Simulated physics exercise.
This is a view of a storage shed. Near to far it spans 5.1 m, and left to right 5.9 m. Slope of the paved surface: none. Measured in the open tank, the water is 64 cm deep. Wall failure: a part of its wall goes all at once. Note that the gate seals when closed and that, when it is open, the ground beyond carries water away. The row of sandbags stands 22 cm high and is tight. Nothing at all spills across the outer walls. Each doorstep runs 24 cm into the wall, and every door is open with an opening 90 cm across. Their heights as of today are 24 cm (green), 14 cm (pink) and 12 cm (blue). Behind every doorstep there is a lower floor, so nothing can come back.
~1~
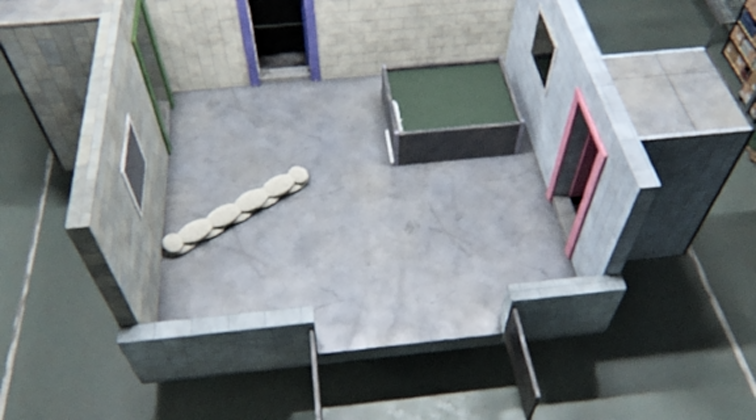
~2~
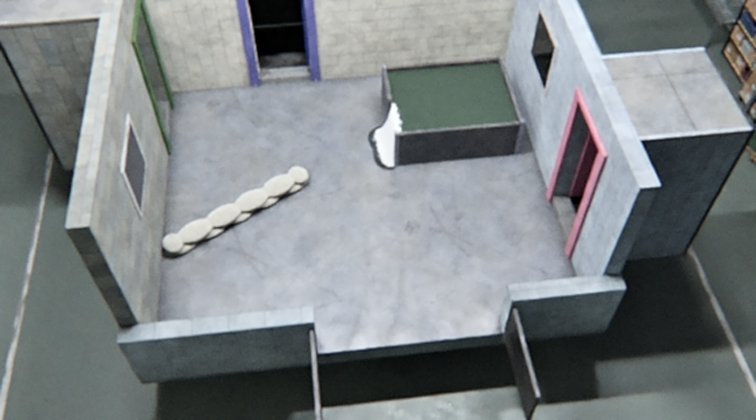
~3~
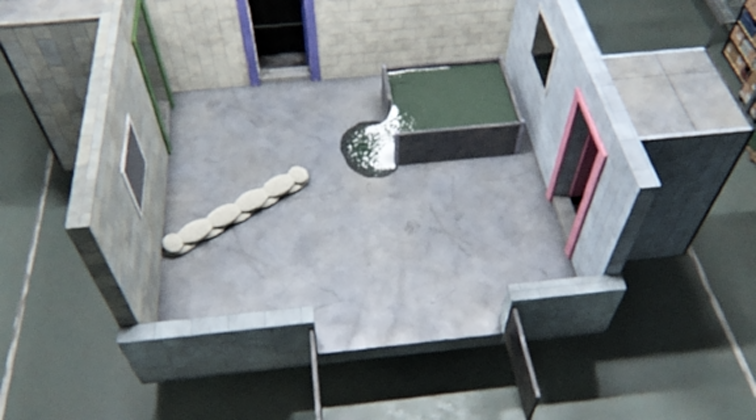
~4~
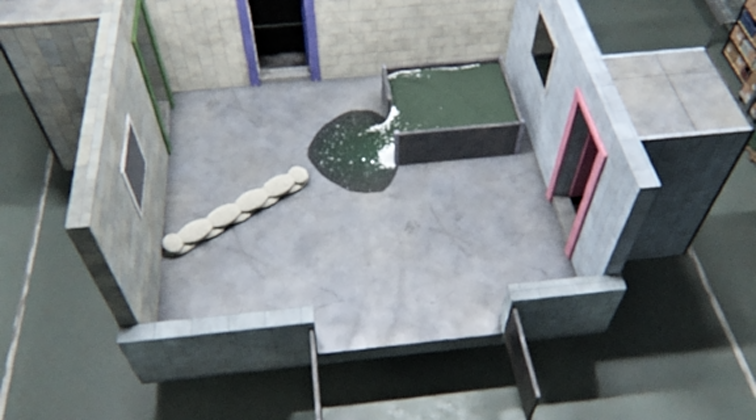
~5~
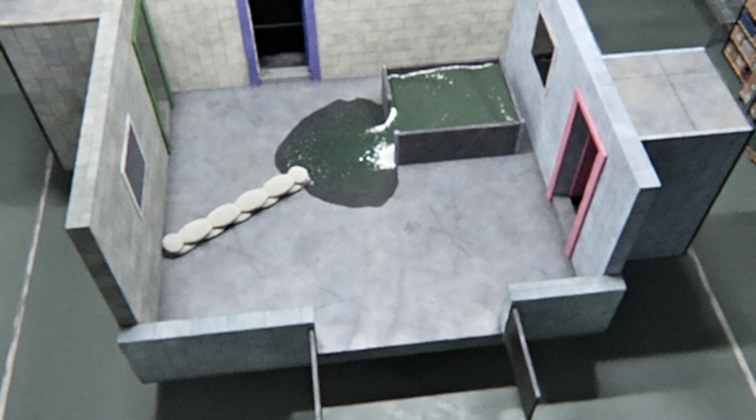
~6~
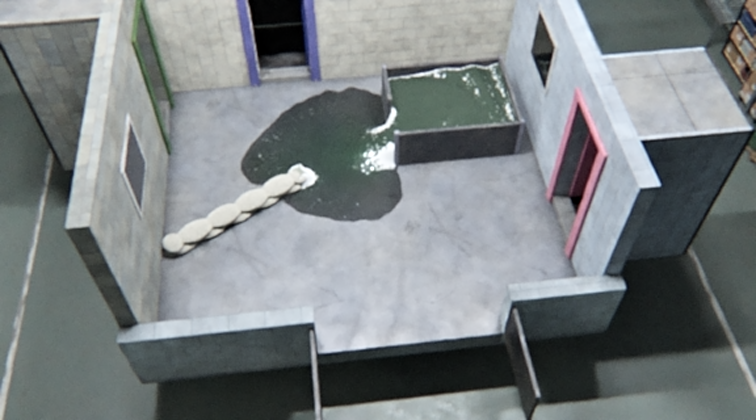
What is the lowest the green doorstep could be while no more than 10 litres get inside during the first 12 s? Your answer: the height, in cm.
About 19 cm.
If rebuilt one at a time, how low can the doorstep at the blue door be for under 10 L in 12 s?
Blue would need about 10.5 cm on its own.
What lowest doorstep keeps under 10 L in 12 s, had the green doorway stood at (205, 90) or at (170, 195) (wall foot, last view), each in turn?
Around 19 and 15 cm respectively.
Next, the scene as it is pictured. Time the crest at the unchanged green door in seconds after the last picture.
Approximately 2.0 s.
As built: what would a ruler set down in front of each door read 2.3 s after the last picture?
In cm - green: 22, pink: 0, blue: 5.
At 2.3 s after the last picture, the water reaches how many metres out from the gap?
Around 5.0 m from the gap.
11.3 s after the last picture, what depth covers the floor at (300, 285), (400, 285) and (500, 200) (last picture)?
Depths of roughly 4 cm, 2 cm and 2 cm, in that order.
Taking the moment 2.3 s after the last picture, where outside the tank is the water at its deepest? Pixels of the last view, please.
Check close to (171, 130).
Then, 0.7 s after the last picture water covers 35 % of the floor, deepest (31 cm) near (306, 175); 5 cm at the green door, 0 litres in over its 24 cm doorstep.
Then, 2.3 s after the last picture water covers 50 % of the floor, deepest (25 cm) near (171, 130); 22 cm at the green door, 0 litres in over its 24 cm doorstep.
Then, 11.3 s after the last picture water covers 90 % of the floor, deepest (11 cm) near (411, 80); 9 cm at the green door, 1 litre in over its 24 cm doorstep.
At the green door as built, the water peaked near 23 cm, 2.1 s after the last picture.
With a doorstep of 17 cm, 19 litres would have come in within the 12 s; with 23 cm, 2 litres. So under 10 litres takes about 19 cm.
